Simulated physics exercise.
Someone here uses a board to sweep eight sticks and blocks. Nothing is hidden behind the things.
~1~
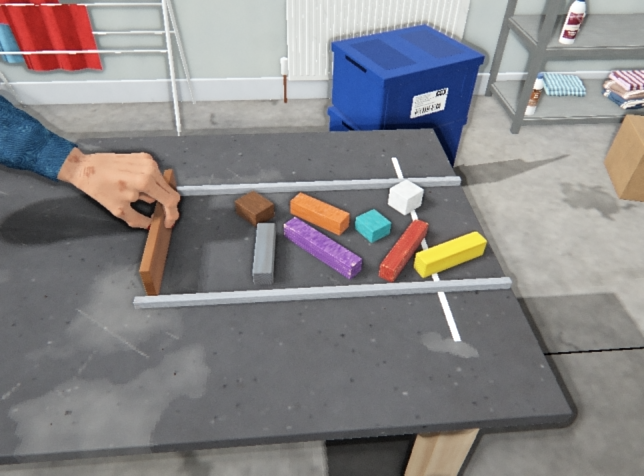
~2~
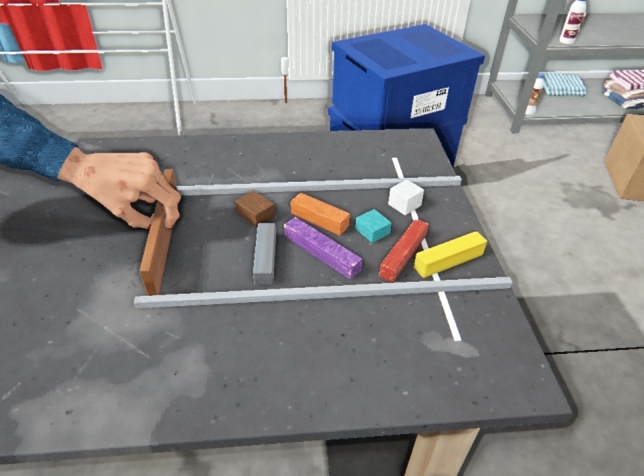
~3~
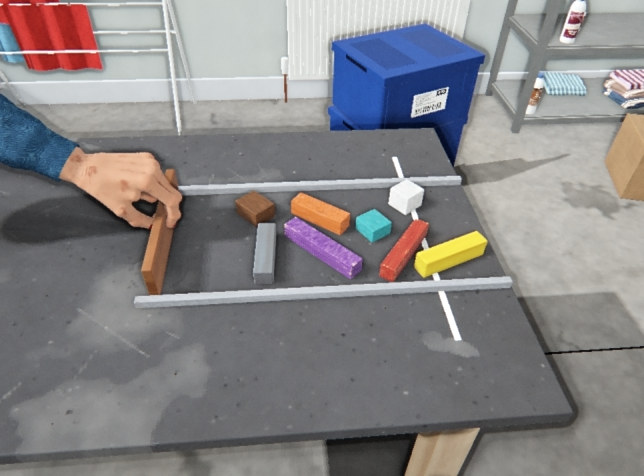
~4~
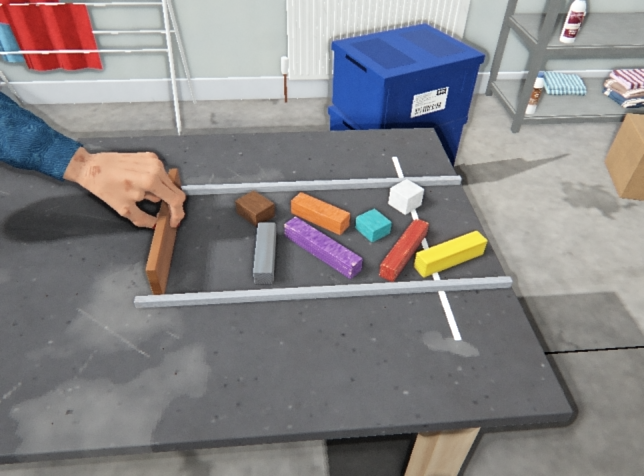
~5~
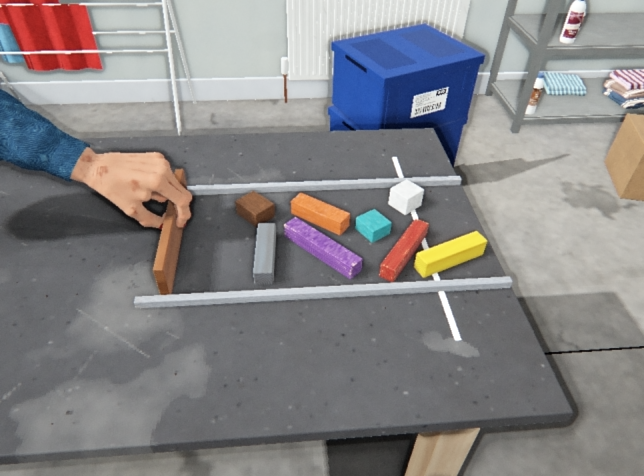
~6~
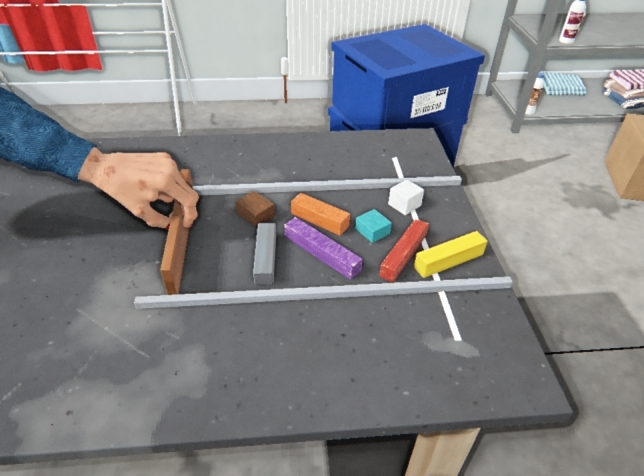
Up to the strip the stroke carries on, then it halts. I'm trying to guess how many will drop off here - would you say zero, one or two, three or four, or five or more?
Looks like just one or two of them go over the edge.
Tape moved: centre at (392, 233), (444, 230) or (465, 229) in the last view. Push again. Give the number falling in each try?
Per try: 0; 4; 6.
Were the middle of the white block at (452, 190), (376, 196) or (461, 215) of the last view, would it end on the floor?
Result per try, in order: Not toppled; not toppled; toppled.
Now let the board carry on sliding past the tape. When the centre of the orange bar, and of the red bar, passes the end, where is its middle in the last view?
The orange bar gives roughly (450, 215), the red bar roughly (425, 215).
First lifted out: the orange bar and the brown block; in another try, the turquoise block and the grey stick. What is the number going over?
In order, the numbers are 1 and 0.
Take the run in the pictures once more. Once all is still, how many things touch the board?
2 of them.
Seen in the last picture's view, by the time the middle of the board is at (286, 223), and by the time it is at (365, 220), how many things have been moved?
By then 4, and later 8.
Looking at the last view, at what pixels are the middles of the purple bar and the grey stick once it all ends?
Roughly at (454, 246) and at (436, 245), in that order.
A little later, none off yet; yellow stick at rest near (451, 254); white block at rest near (406, 197); red bar at rest near (405, 249).
Next, none off yet; yellow stick at rest near (454, 255); white block at rest near (406, 197); red bar shifted a little near (419, 249).
When it is over, the number that fall off is one or two; down, yellow stick.
